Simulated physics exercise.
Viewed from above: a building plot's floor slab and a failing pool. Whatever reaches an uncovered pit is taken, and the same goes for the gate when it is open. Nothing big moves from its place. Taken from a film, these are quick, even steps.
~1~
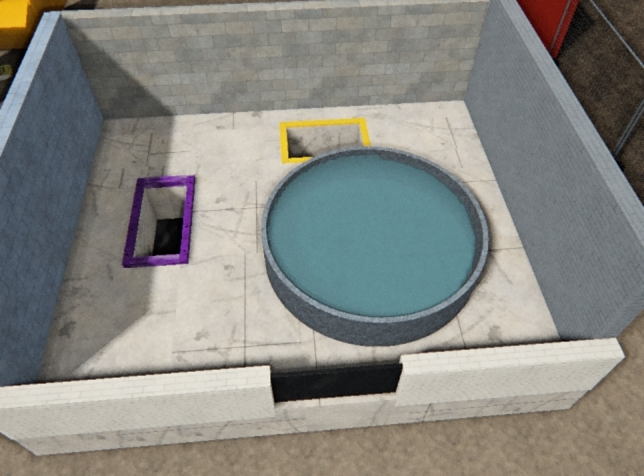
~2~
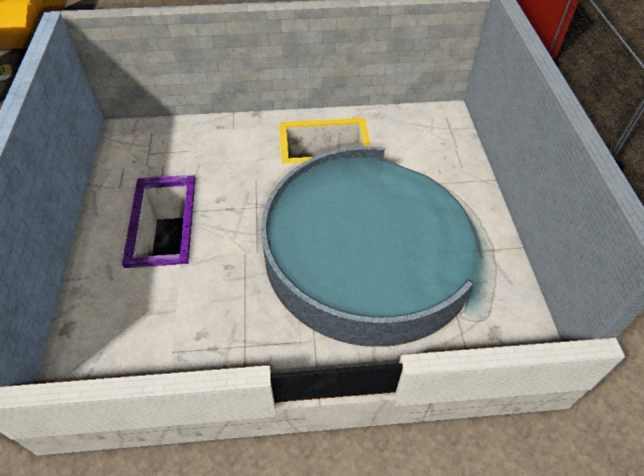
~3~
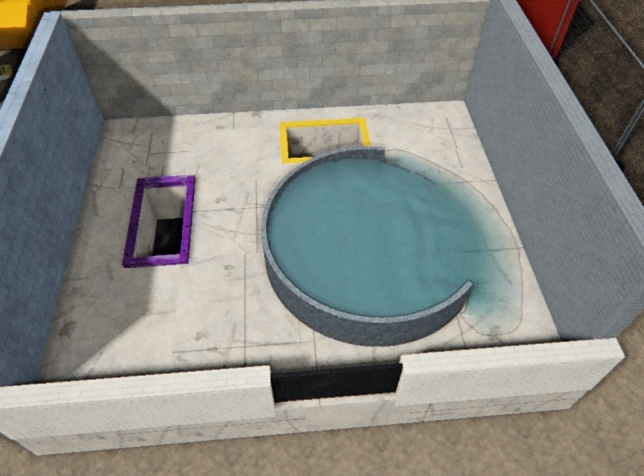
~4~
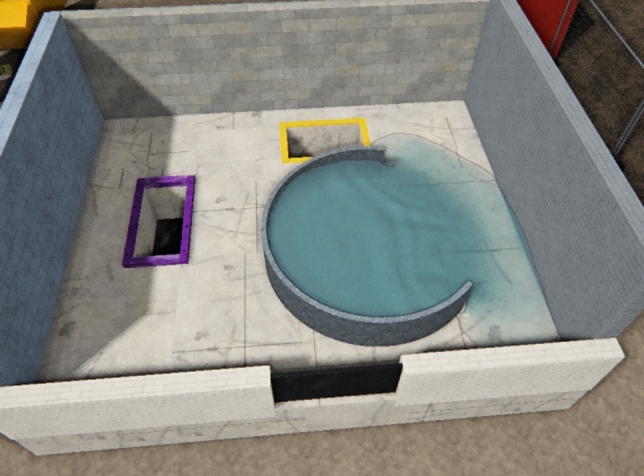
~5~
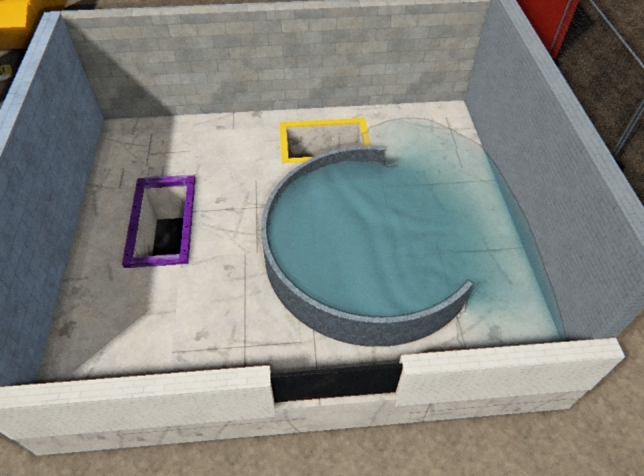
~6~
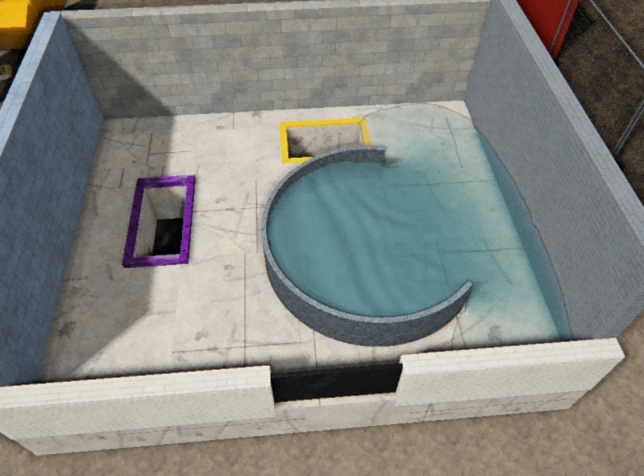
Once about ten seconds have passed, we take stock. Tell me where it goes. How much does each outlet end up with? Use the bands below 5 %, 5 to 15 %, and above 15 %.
Once it settles, the gate ends up with below 5 %, the yellow pit ends up with above 15 %, the purple pit ends up with below 5 %.
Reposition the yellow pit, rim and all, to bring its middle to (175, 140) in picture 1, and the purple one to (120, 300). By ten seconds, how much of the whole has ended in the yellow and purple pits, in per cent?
Of everything, yellow catches 20 per cent while purple catches 4 per cent.
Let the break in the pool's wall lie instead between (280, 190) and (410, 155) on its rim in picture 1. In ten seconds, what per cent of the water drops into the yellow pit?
Roughly 60 per cent goes to the yellow pit.
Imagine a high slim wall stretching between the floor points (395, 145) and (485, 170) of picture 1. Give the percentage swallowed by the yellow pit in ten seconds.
The yellow pit gets 20 per cent.
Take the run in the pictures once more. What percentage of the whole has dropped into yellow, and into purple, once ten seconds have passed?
Estimates: 32 % and 2 %.
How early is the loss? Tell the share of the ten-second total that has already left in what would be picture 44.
Note - share reached: 70 %.
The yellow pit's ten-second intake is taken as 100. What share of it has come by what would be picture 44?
I'd put it at about 70 per cent.
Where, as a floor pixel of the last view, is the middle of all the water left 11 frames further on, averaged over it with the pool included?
Around (424, 223).
A moment on, water covers 30 % of the floor; the gate 0 %, the yellow pit 0 %, the purple pit 0 %.
Next, water covers 35 % of the floor; the gate 0 %, the yellow pit 1 %, the purple pit 0 %.
Then, water covers 65 % of the floor; the gate 0 %, the yellow pit 8 %, the purple pit 0 %.
Later, water covers 90 % of the floor; the gate 0 %, the yellow pit 22 %, the purple pit 0 %.
In the end, water covers 95 % of the floor; the gate 0 %, the yellow pit 32 %, the purple pit 1 %.
